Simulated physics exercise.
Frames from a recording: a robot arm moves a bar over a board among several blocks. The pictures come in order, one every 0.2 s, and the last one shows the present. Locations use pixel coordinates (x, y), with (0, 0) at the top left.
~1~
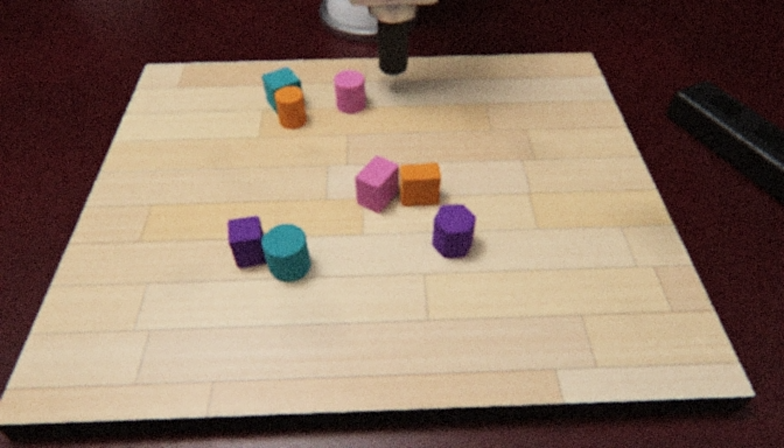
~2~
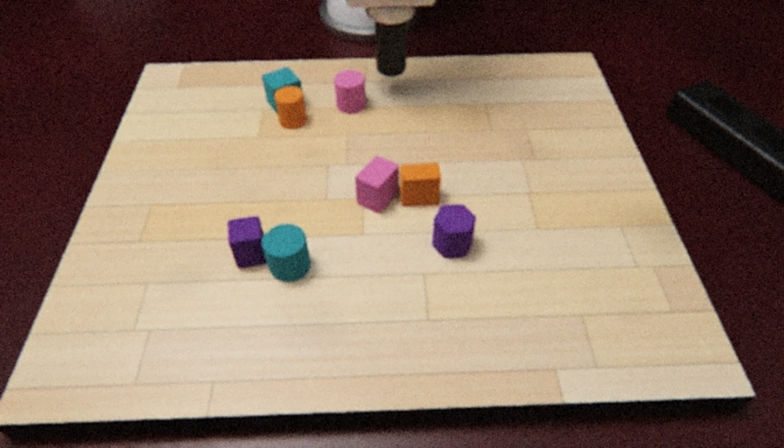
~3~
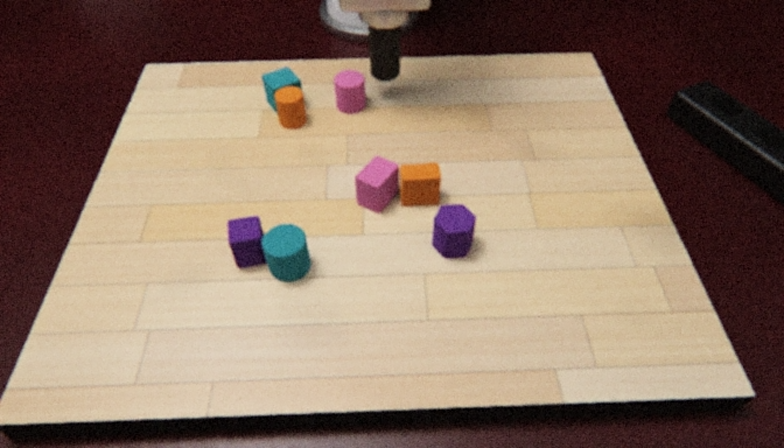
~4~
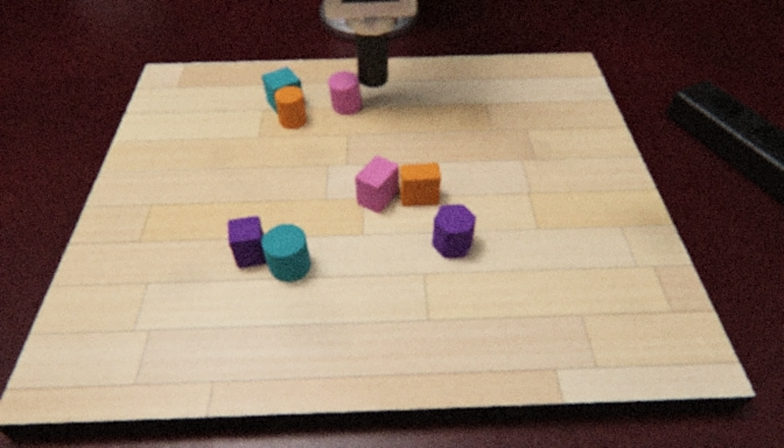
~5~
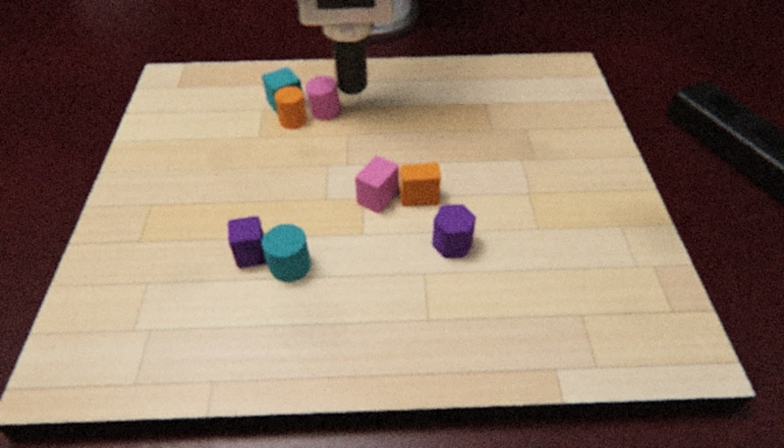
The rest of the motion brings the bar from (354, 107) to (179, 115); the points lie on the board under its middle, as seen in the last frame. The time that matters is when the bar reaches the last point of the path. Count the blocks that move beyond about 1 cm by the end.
My best guess is that three blocks or more move over 1 cm.
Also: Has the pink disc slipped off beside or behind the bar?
I'd say yes.
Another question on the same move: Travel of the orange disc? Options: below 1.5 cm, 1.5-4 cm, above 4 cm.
The displacement of the orange disc is above 4 cm.
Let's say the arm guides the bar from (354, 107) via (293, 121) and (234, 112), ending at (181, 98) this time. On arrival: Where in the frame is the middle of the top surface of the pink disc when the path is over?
For the centre of its top, I'd go with (169, 92).
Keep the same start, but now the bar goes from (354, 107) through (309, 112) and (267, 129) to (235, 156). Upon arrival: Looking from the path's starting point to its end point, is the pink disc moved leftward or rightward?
To the right.
The first path, step by step. One third of the way, bar (291, 89); turquoise square (259, 74), turned 15° clockwise; orange disc (243, 111); pink disc (266, 96).
Two thirds of the way, bar (231, 92); turquoise square (222, 69), turned 110° clockwise; orange disc (232, 123); pink disc (229, 104).
At the end, bar (172, 95); turquoise square (219, 68), turned 120° clockwise; orange disc (233, 122); pink disc (224, 103).
